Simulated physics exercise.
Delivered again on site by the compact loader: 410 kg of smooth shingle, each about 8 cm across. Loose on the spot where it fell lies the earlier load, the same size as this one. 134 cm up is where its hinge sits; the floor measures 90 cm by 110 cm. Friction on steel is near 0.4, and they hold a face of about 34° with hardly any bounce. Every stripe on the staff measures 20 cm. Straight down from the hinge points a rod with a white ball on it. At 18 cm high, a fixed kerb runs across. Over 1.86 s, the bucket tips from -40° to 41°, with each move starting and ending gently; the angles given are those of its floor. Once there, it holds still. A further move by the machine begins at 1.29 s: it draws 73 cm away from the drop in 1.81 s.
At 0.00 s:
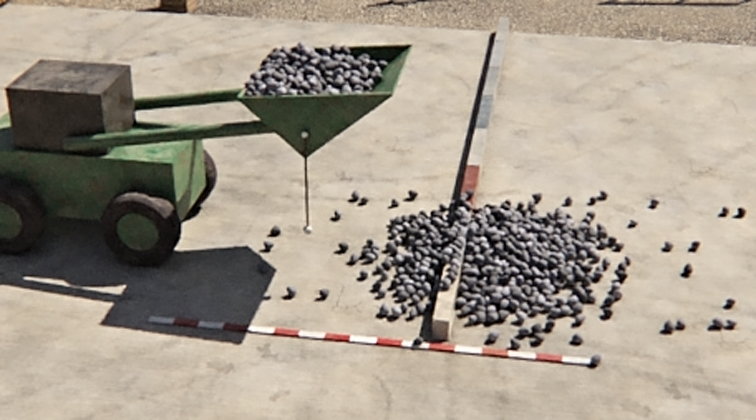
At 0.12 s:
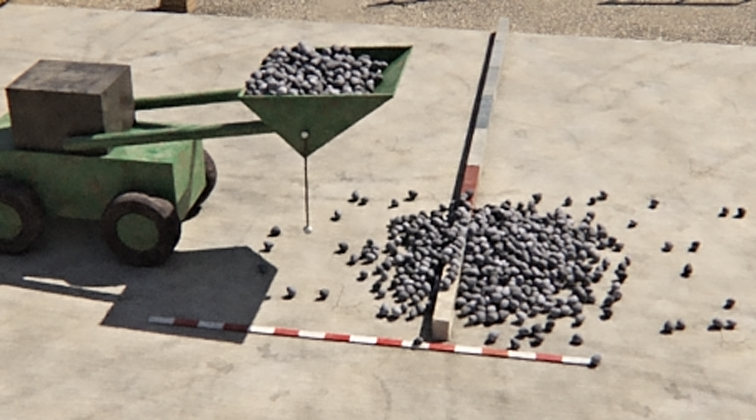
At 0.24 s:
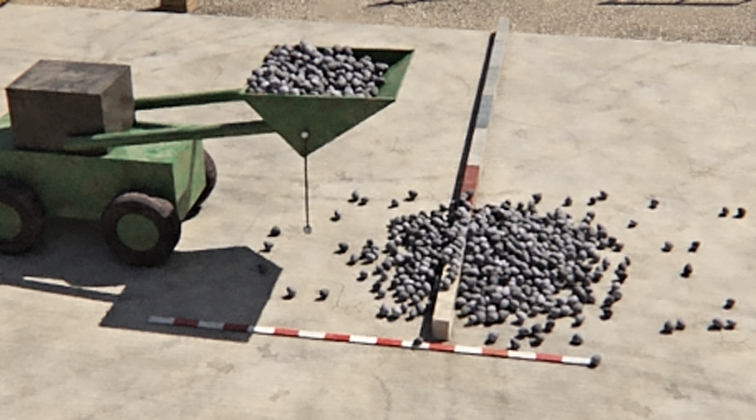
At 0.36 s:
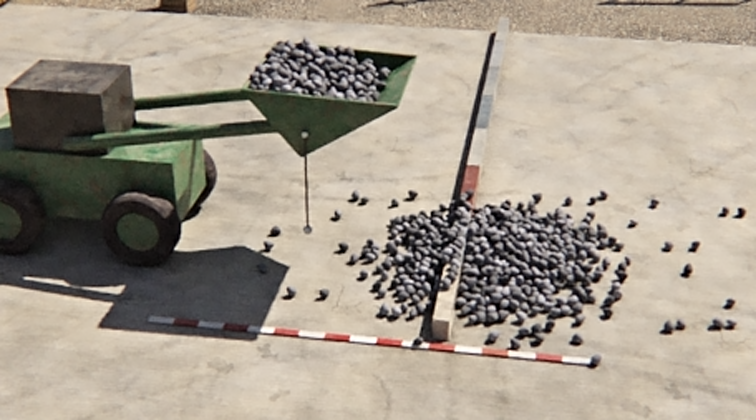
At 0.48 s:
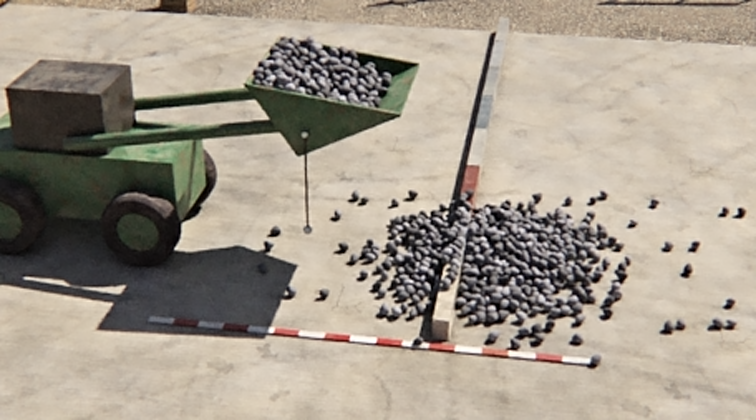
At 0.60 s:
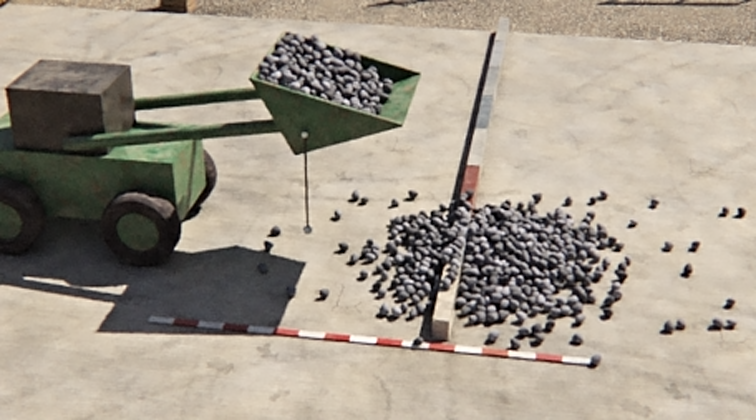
On a pale concrete floor edged by gravel, seen from above and to one side in a fixed view, everything lies in hard sunlight. A green loader with a dark box on top stands at left, its raised bucket full of dark grey stones, while a similar heap straddles a narrow kerb at right behind a red-and-white staff. Slowly, the bucket tilts forward to the right, its lip lowering and the stones shifting slightly inside.
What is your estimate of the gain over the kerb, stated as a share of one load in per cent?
My estimate is 4 per cent of one load.
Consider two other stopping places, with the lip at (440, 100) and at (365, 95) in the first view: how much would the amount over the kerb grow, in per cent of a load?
Near 45 in a hundred, then near 0 in a hundred.
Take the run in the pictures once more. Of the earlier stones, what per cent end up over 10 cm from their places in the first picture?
Close to 5 per cent.
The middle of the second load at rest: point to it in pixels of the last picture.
They end up centred around (403, 242).
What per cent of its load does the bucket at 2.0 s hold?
10 %.
After 1.4 s the floor is at 29°; in per cent of one load, 93 in the bucket, 37 on this side of the kerb, 70 over the kerb; the foremost stones are at (729, 267).
After 2.0 s the floor is at 41°; in per cent of one load, 11 in the bucket, 117 on this side of the kerb, 71 over the kerb; the foremost stones are at (729, 267).
After 3.5 s the floor is at 41°; in per cent of one load, 0 in the bucket, 126 on this side of the kerb, 74 over the kerb; the foremost stones are at (729, 267).
After 6.2 s the floor is at 41°; in per cent of one load, 0 in the bucket, 126 on this side of the kerb, 74 over the kerb; the foremost stones are at (729, 267). Net gain over the kerb, 4.
